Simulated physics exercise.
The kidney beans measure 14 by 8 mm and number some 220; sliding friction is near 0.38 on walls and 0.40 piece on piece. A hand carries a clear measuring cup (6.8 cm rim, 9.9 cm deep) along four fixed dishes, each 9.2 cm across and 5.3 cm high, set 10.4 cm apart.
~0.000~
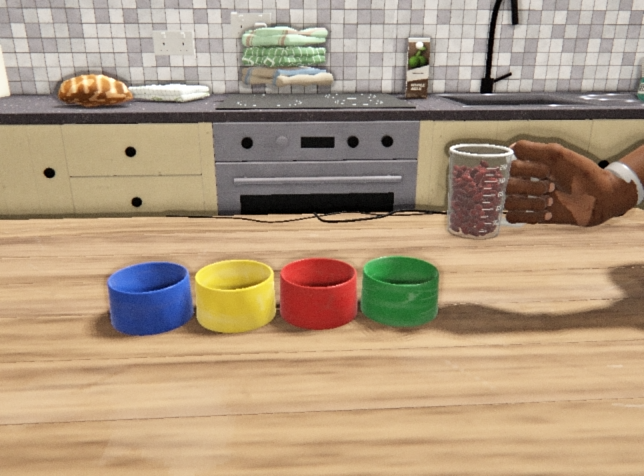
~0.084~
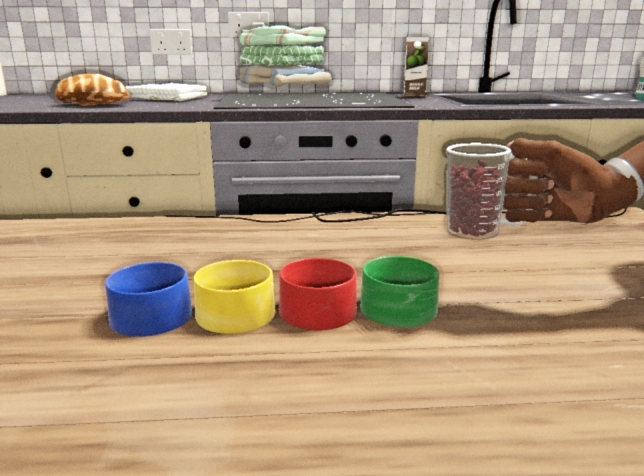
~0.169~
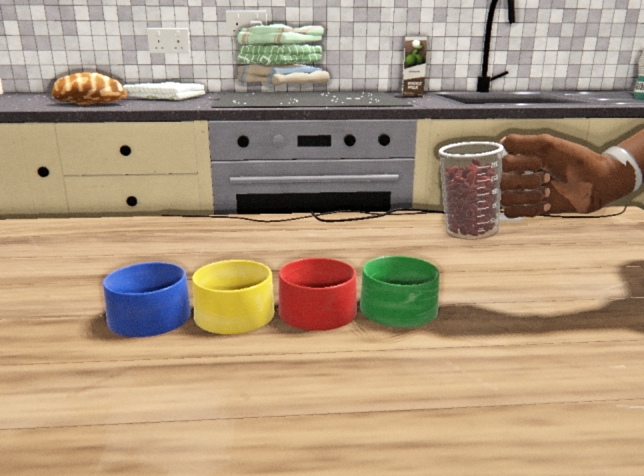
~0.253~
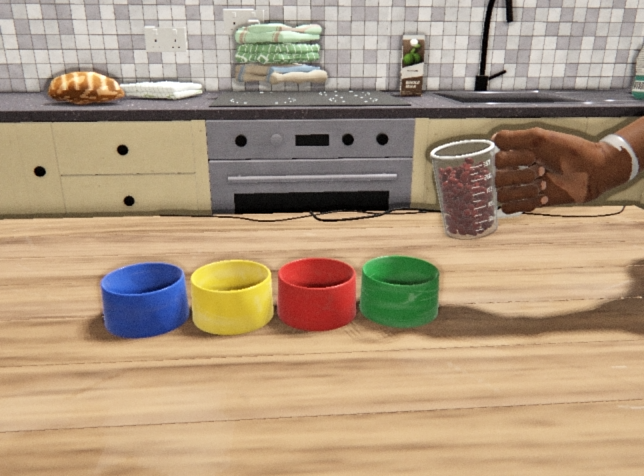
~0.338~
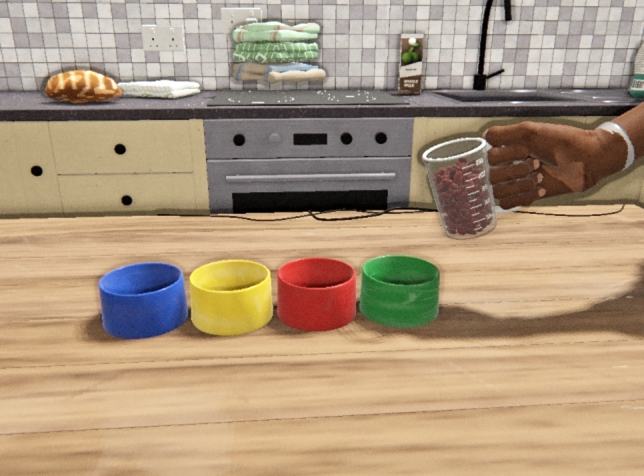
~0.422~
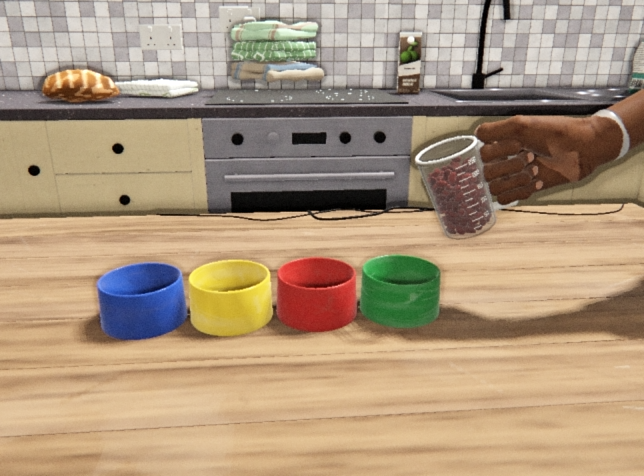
A hand held a clear measuring cup of dark red beans at the right, above a wooden counter with blue, yellow, red and green dishes, then moved it slightly left while tilting it leftward.
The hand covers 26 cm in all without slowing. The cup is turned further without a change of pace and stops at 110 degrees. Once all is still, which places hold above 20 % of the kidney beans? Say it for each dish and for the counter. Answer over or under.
Red dish: Over; blue dish: Under; green dish: Under; yellow dish: Under; on the counter: Under.
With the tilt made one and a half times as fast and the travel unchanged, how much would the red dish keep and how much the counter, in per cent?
Then: Red 90; counter 0.
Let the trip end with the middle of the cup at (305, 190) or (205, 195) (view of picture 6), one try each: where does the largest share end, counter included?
The winner: Red, then red.
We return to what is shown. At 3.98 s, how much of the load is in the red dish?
About 80 per cent by then.
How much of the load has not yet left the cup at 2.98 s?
Some 0 per cent of the load.
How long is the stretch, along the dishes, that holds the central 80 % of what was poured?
About 11 cm.
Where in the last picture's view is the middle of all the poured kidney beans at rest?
Near (303, 299).
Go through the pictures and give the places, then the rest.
Cup at (477, 192), tilt 0 degrees, lip at (452, 151), moved 0.0 cm; middle of the pieces at (475, 197); green dish at (401, 270); red dish at (318, 273); yellow dish at (234, 275); blue dish at (149, 277), in the first picture.
Cup at (475, 191), tilt 2 degrees, lip at (450, 151), moved 0.2 cm; middle of the pieces at (474, 197), in the second picture.
Cup at (471, 191), tilt 7 degrees, lip at (442, 154), moved 0.8 cm; middle of the pieces at (471, 196), in the third picture.
Cup at (467, 190), tilt 12 degrees, lip at (433, 156), moved 1.3 cm; middle of the pieces at (466, 196), in the fourth picture.
Cup at (462, 190), tilt 17 degrees, lip at (425, 159), moved 1.9 cm; middle of the pieces at (462, 195), in the fifth picture.
Cup at (458, 189), tilt 22 degrees, lip at (418, 162), moved 2.5 cm; middle of the pieces at (459, 194); green dish at (401, 270); red dish at (317, 273); yellow dish at (230, 276); blue dish at (140, 279). The cup turns about 60 degrees a second and travels 7 cm a second, in the sixth picture.
After 1.96 s, tilt 110 degrees; cup holds 65 %, red 30 %.
After 2.98 s, tilt 110 degrees; cup holds 0 %, red 80 %, yellow 10 %.
After 3.98 s, tilt 110 degrees; cup holds 0 %, red 80 %, yellow 10 %.
By 4.3 s all is still; red 80 %, blue 0 %, green 0 %, yellow 10 %, counter 10 %.
